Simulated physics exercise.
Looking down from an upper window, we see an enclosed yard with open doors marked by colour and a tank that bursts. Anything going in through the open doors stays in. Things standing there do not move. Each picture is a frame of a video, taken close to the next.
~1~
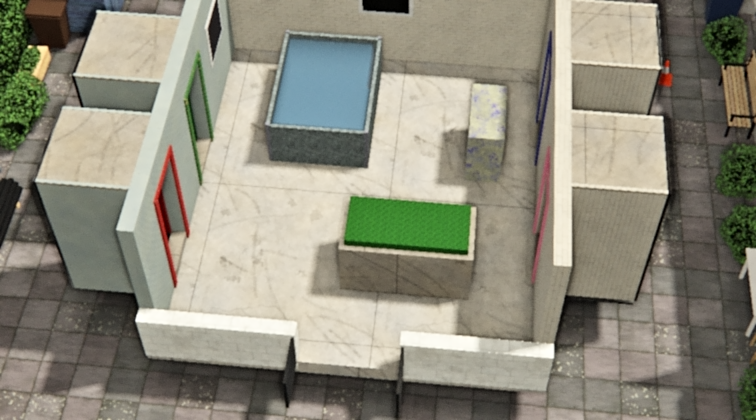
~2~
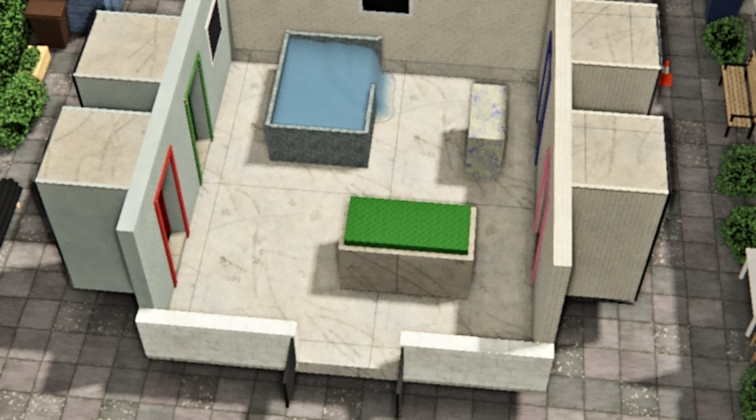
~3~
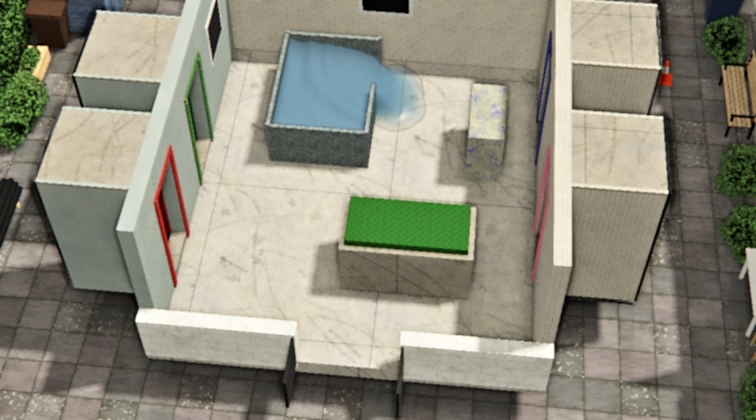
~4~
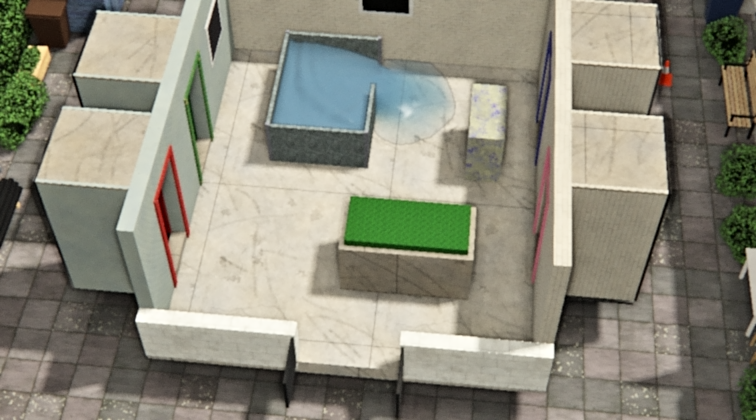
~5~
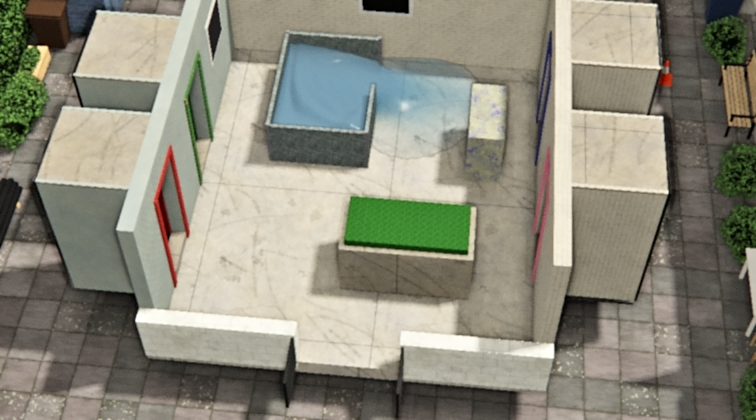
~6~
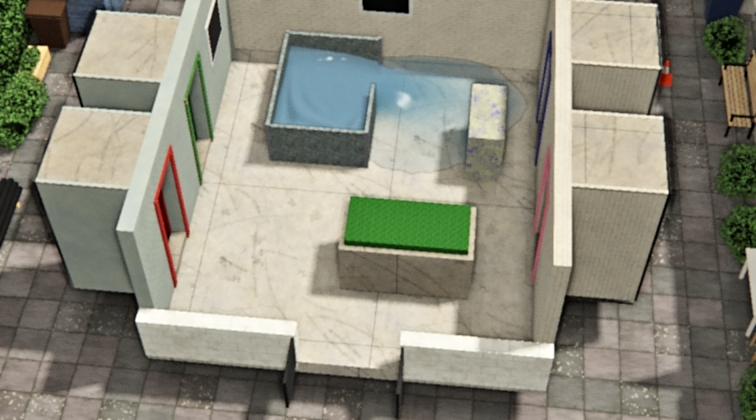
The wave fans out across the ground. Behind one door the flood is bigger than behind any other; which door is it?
It is the blue door.
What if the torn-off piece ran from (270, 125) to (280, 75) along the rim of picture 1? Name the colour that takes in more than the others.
Greatest inflow: The one in green.
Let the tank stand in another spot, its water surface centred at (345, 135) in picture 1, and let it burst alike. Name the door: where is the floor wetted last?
That would be the green door.
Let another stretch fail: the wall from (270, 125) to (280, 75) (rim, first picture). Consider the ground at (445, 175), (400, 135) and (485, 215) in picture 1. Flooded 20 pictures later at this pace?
In that order: Clear, free of water, not flooded.
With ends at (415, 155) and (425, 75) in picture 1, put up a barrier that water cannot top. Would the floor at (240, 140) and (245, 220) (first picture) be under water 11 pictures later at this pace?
First spot unflooded, second spot unflooded.
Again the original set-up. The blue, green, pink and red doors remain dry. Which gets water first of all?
Pick: The door marked blue.
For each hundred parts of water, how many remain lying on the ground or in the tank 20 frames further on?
That comes to around 94 in a hundred.
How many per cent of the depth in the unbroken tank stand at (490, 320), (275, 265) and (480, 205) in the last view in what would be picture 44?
Readings in sequence: 18, 4, 6 percent.
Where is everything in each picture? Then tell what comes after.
The first frame shows the tank at (326, 84) is whole and still.
In the second frame, the front is at (382, 120), out from the gap at (375, 86).
In the third frame, the front is at (415, 120), out from the gap at (375, 87).
In the fourth frame, water pours out at (375, 88) and has run to (448, 115).
In the fifth frame, the front is at a hidden place, out from the gap at (375, 88).
In the sixth frame, water pours out at (375, 88) and has run to (521, 99).
A moment on, water covers 20 % of the floor; green door not reached, blue door some in, pink door not reached, red door not reached.
Next, water covers 30 % of the floor; green door not reached, blue door a lot in, pink door not reached, red door not reached.
Then, water covers 50 % of the floor; green door not reached, blue door a lot in, pink door wet at the sill, nothing in, red door not reached.
Later, water covers 90 % of the floor; green door wet at the sill, nothing in, blue door a lot in, pink door a trickle in, red door wet at the sill, nothing in.
In the end, water covers 100 % of the floor; green door wet at the sill, nothing in, blue door a lot in, pink door some in, red door wet at the sill, nothing in; the blue door has let in the most.
